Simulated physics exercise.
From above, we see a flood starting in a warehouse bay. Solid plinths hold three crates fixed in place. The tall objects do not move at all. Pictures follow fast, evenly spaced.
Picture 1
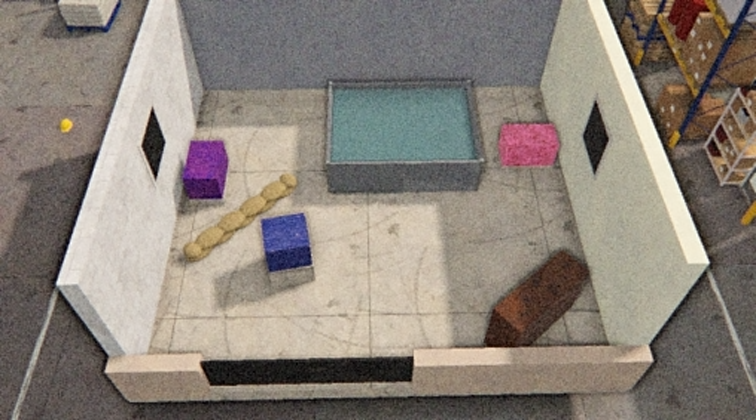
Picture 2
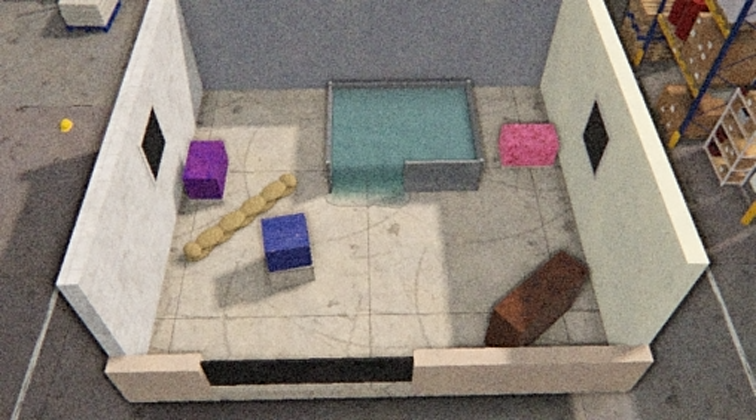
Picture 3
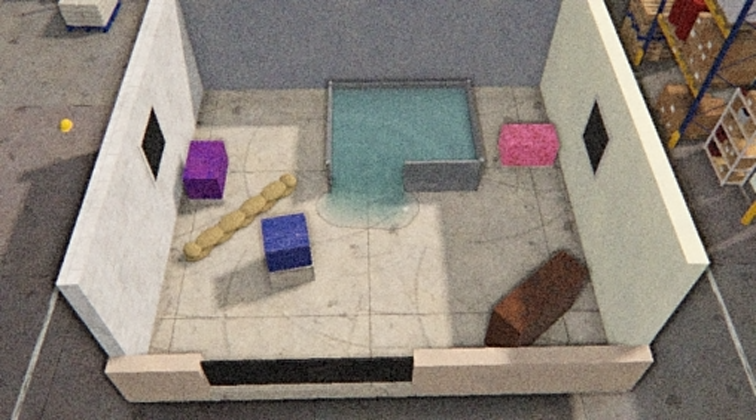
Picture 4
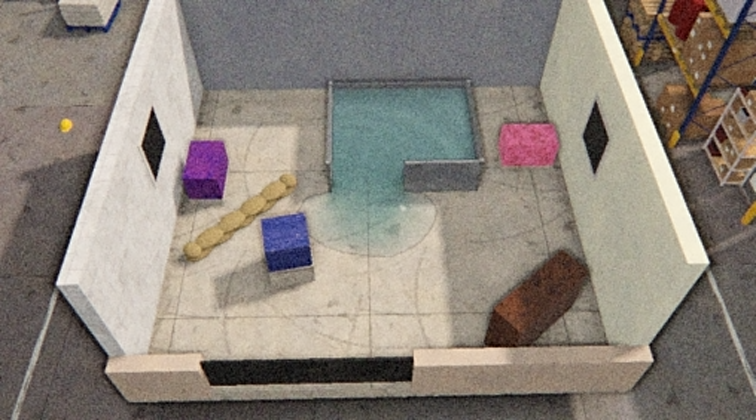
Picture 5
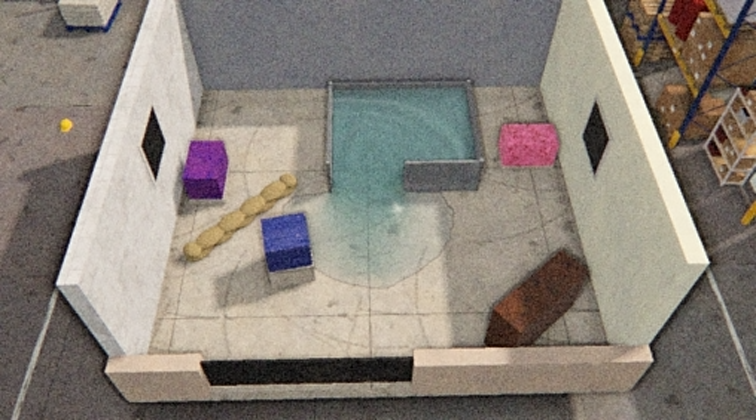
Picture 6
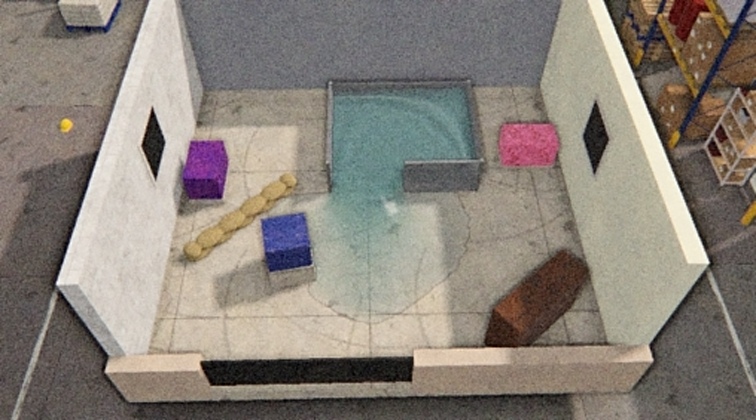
Water pouring from a gap in an open tank and spreading across a warehouse bay floor, past a still blue box.
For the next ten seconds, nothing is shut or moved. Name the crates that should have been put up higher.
One by one: The purple crate will not even get damp. The blue crate will not even get damp. The pink crate will be wet.
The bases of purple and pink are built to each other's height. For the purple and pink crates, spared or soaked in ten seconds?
Purple crate drenched, pink crate drenched.
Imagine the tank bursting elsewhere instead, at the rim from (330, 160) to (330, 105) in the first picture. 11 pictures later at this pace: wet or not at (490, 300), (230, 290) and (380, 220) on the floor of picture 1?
Untouched, soaked, untouched.
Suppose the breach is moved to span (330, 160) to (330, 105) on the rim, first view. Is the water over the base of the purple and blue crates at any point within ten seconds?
As I see it, the purple one gets reached, and the blue one is not reached.
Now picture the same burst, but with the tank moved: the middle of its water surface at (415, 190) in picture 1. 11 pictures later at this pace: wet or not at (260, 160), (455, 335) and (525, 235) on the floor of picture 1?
Untouched, submerged, untouched.
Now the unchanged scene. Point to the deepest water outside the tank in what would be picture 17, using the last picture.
Deepest spot: Around (367, 372).
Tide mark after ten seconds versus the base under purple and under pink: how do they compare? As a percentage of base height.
Close to 80 per cent, and close to 310 per cent, in that order.
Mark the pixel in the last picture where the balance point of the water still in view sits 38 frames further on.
It's close to (371, 234).
A moment on, water covers 30 % of the floor; the purple crate not reached, the blue crate water round its plinth, the pink crate not reached.
Next, water covers 35 % of the floor; the purple crate not reached, the blue crate water round its plinth, the pink crate not reached.
Then, water covers 50 % of the floor; the purple crate not reached, the blue crate water round its plinth, the pink crate not reached.
Later, water covers 80 % of the floor; the purple crate water round its plinth, the blue crate water round its plinth, the pink crate water round its plinth.
In the end, water covers 95 % of the floor; the purple crate stayed above the water, the blue crate stayed above the water, the pink crate was topped.
